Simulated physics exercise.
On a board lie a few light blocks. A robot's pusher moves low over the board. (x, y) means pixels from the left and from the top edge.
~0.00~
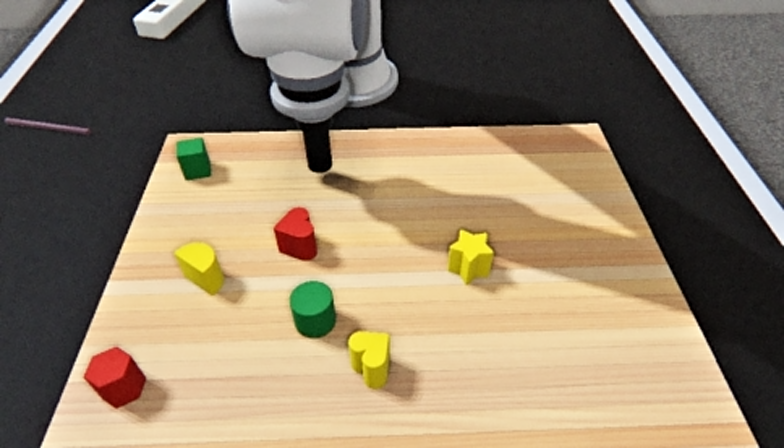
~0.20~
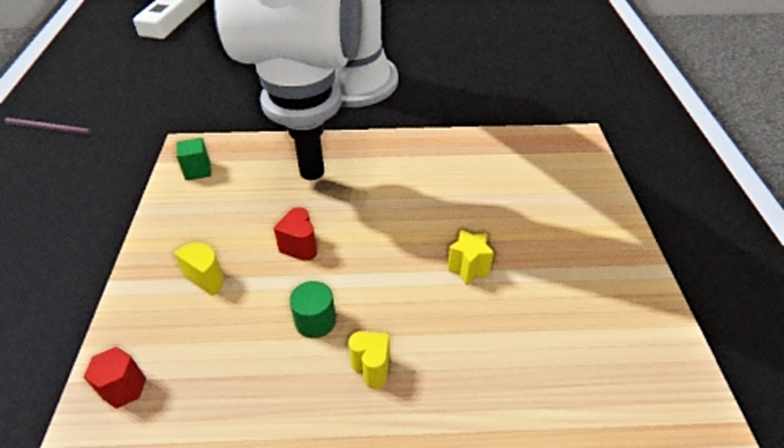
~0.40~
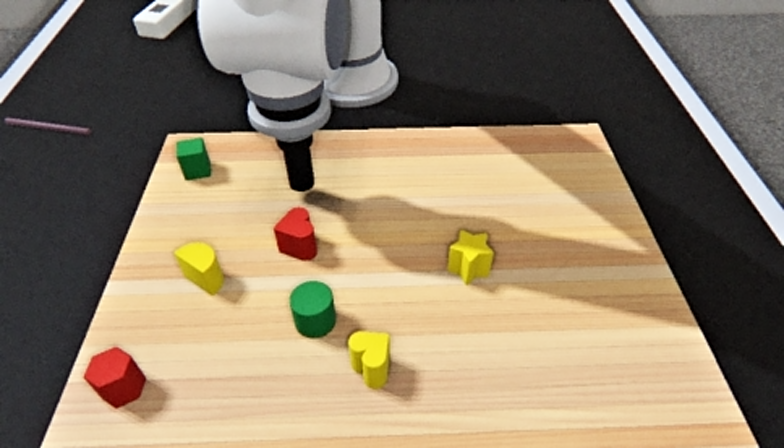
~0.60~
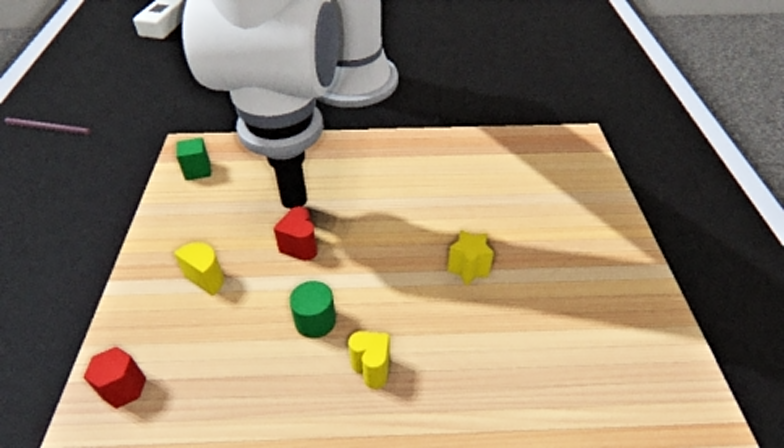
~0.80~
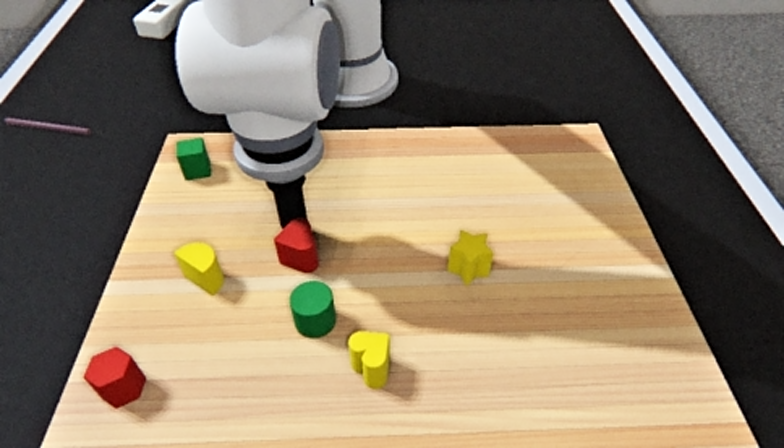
A robot arm's black pusher moves toward the viewer and slightly left over a pale wooden board on a dark surface, seen from a fixed, raised view. Around it lie a green cube at upper left, a yellow block and red hexagonal block at left, a red heart and green cylinder near the middle, and a yellow heart and star farther right. The pusher reaches the red heart and nudges it slightly nearer the cylinder.
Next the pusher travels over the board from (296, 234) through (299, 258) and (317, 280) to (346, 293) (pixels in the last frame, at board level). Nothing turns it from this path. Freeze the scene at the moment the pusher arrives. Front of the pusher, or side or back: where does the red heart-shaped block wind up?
It is gone from the front.
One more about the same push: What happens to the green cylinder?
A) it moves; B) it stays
A.
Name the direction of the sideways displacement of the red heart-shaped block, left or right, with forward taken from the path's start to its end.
Well, taking the path from its start to its end as straight ahead, the red heart-shaped block moves to the right.
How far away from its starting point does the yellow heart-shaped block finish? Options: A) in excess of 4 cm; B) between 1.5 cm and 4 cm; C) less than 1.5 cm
My pick is C.
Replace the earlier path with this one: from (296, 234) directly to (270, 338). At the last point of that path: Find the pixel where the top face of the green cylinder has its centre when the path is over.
My best guess is (341, 325).
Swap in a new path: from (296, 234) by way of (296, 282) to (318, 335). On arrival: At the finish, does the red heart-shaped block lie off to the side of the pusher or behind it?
No, it doesn't check out.
What follows on the original path. One third of the way, pusher at (297, 248); red heart-shaped block at (298, 261).
Two thirds of the way, pusher at (316, 270); red heart-shaped block at (305, 285), turned 40° clockwise; green cylinder at (311, 323).
At the end, pusher at (345, 283); red heart-shaped block at (312, 289), turned 75° clockwise; green cylinder at (309, 326); yellow heart-shaped block unmoved.
